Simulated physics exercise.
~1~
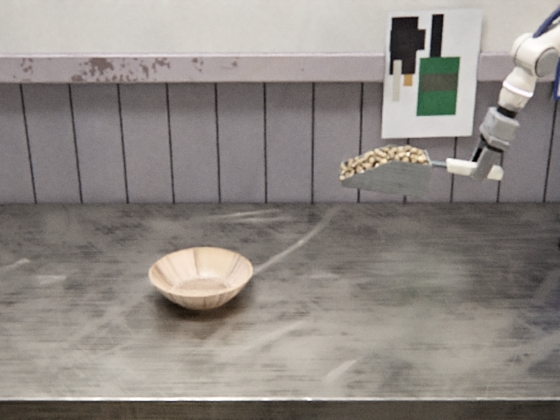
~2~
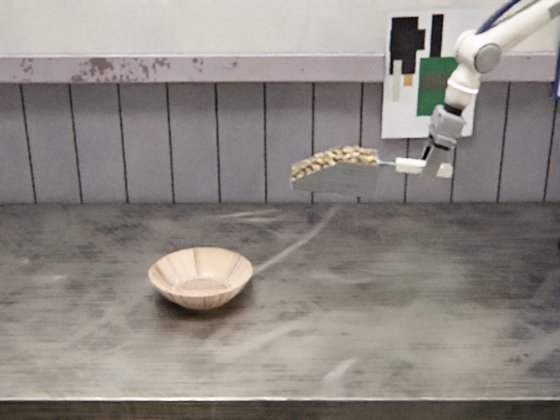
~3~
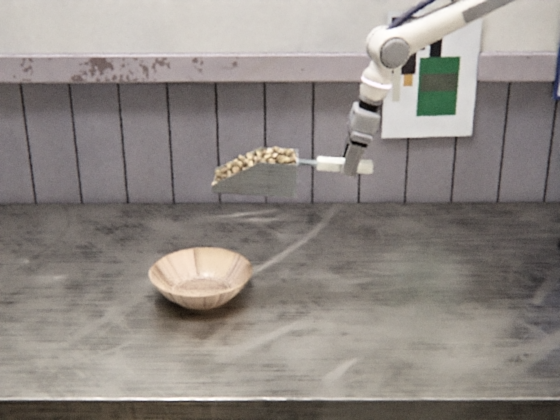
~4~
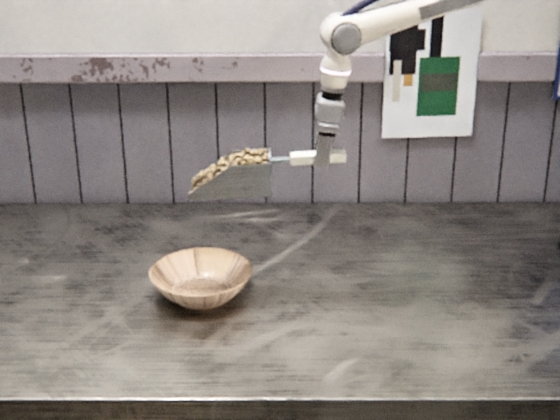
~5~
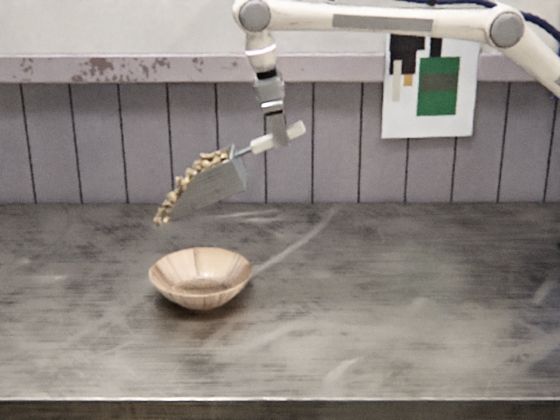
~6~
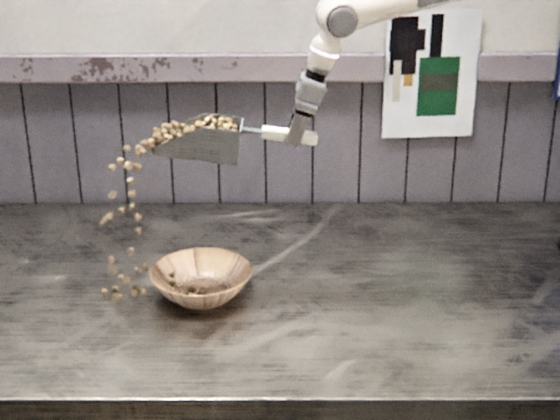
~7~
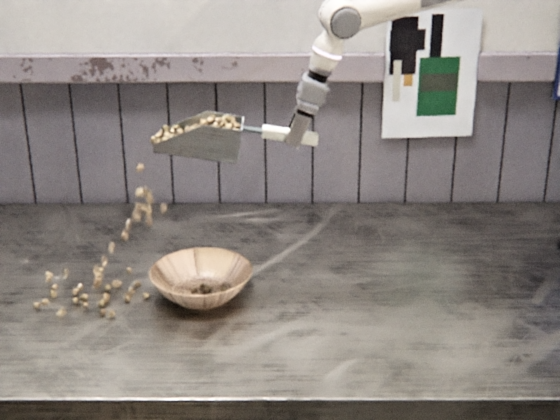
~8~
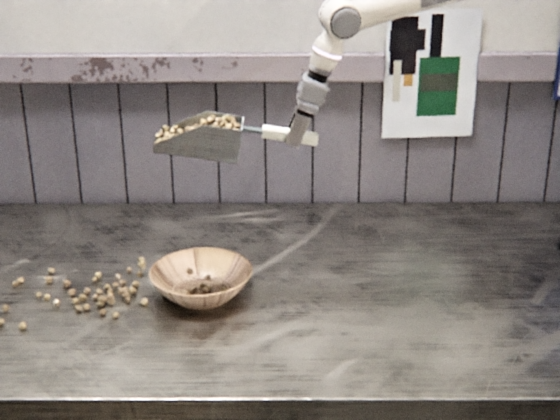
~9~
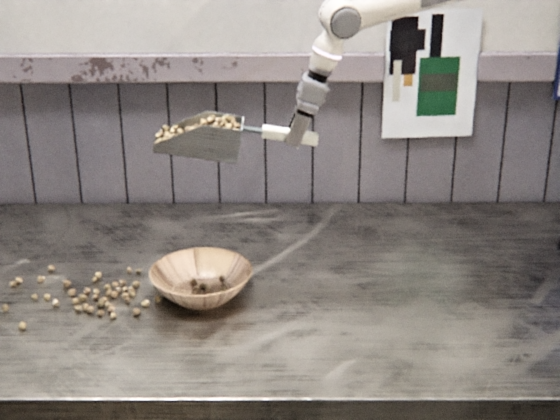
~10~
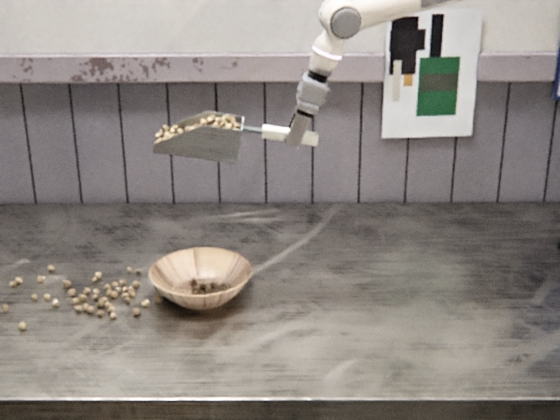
On a scratched dark tabletop, a robot arm carried a scoop of small pebbles left toward a wooden bowl, tipped it forward, then lifted and levelled it, spilling many onto the table left of the bowl, with only a few inside and plenty still in the scoop.
